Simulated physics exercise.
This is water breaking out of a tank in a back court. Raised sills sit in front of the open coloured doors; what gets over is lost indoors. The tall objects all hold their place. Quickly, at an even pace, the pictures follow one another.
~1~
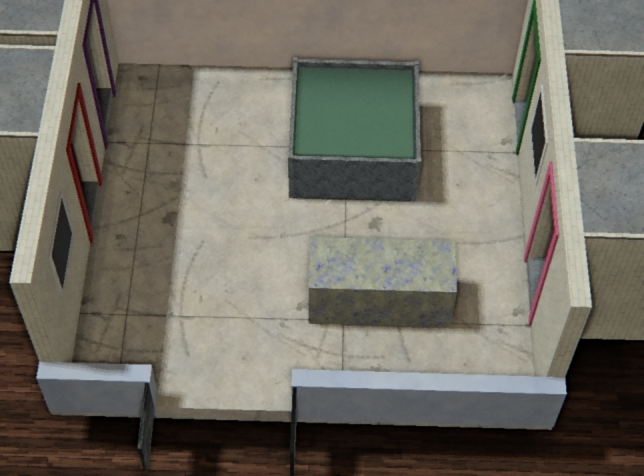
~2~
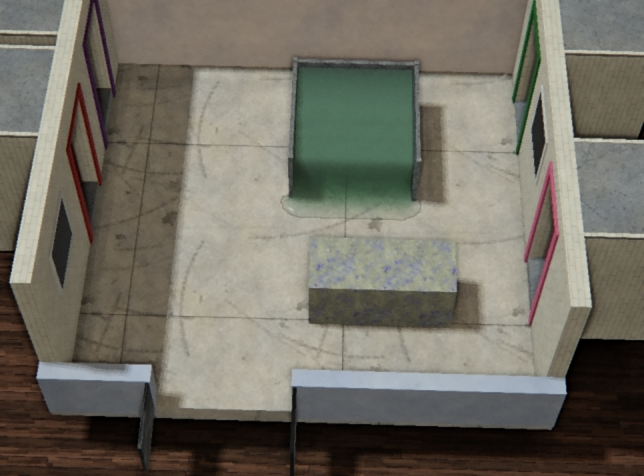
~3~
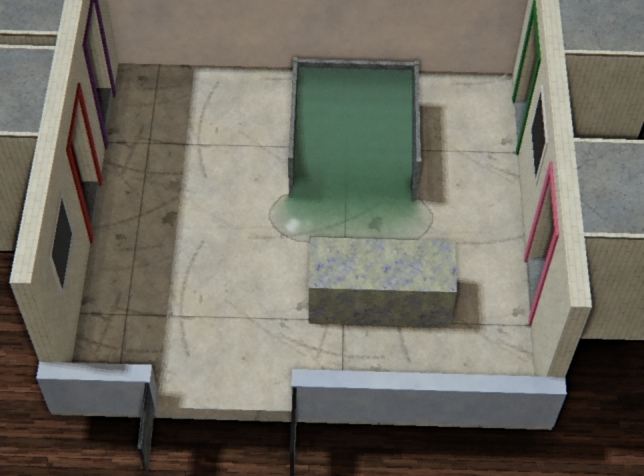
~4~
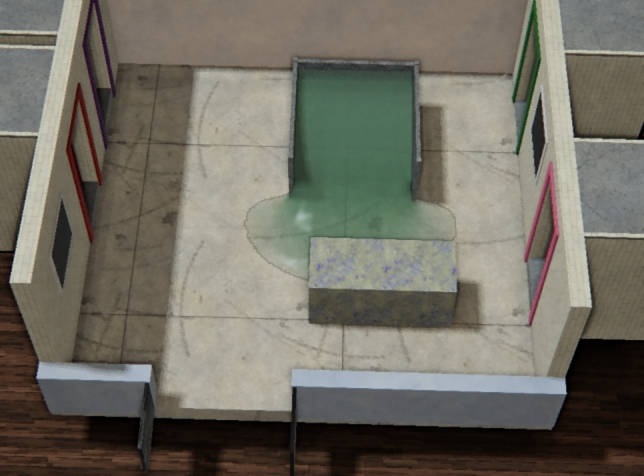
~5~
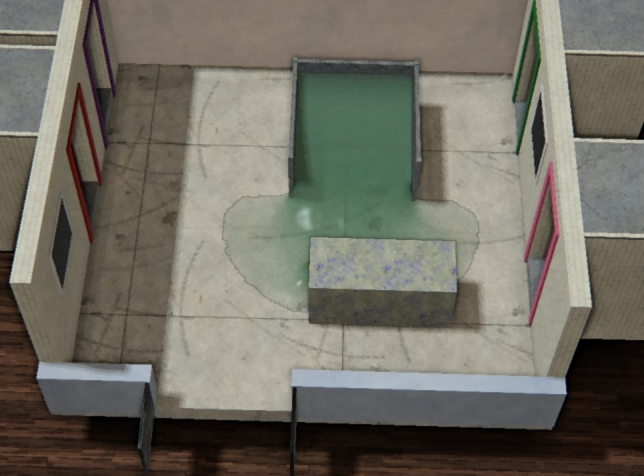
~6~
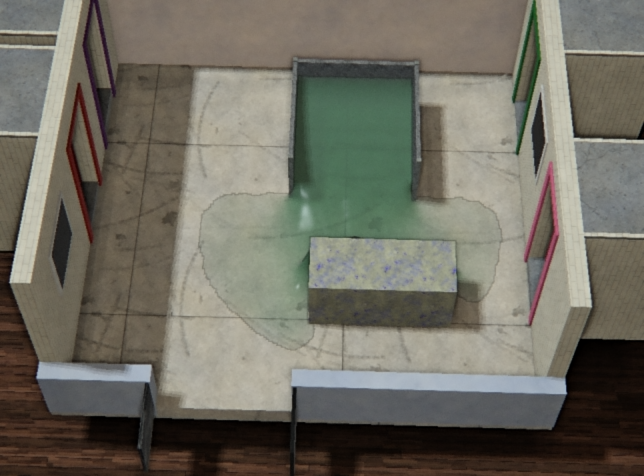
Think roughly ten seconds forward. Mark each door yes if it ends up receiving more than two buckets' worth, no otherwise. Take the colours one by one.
Red door - no, pink door - yes, green door - no, purple door - no.
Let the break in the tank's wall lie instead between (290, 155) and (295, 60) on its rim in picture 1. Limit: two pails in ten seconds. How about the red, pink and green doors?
Going door by door: The red one gets too much, the pink one stays safe, and the green one stays safe.
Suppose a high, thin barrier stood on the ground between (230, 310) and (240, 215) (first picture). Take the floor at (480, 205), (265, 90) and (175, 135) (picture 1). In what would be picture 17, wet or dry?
Taking the points in order, they are inundated, high and dry and high and dry.
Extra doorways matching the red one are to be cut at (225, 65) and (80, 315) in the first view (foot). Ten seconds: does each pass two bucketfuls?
Log: Door one misses the mark; door two beats the mark.
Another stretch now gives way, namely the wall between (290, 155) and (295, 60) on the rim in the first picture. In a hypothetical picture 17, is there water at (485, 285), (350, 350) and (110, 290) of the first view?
Unwetted, unwetted, submerged.
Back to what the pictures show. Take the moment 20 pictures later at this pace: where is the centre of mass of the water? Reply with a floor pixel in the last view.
Roughly at (318, 241).
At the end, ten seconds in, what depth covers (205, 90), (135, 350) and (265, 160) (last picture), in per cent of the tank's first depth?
In order: 10, 8, 10 %.
A moment on, water covers 35 % of the floor; the red door not reached, the pink door under two buckets in, the green door not reached, the purple door not reached.
Next, water covers 50 % of the floor; the red door not reached, the pink door over two buckets in, the green door wet at the sill, nothing in, the purple door not reached.
Then, water covers 70 % of the floor; the red door under two buckets in, the pink door far over two buckets in, the green door wet at the sill, nothing in, the purple door wet at the sill, nothing in.
Later, water covers 90 % of the floor; the red door under two buckets in, the pink door far over two buckets in, the green door wet at the sill, nothing in, the purple door wet at the sill, nothing in.
In the end, water covers 100 % of the floor; the red door under two buckets in, the pink door far over two buckets in, the green door under two buckets in, the purple door wet at the sill, nothing in.
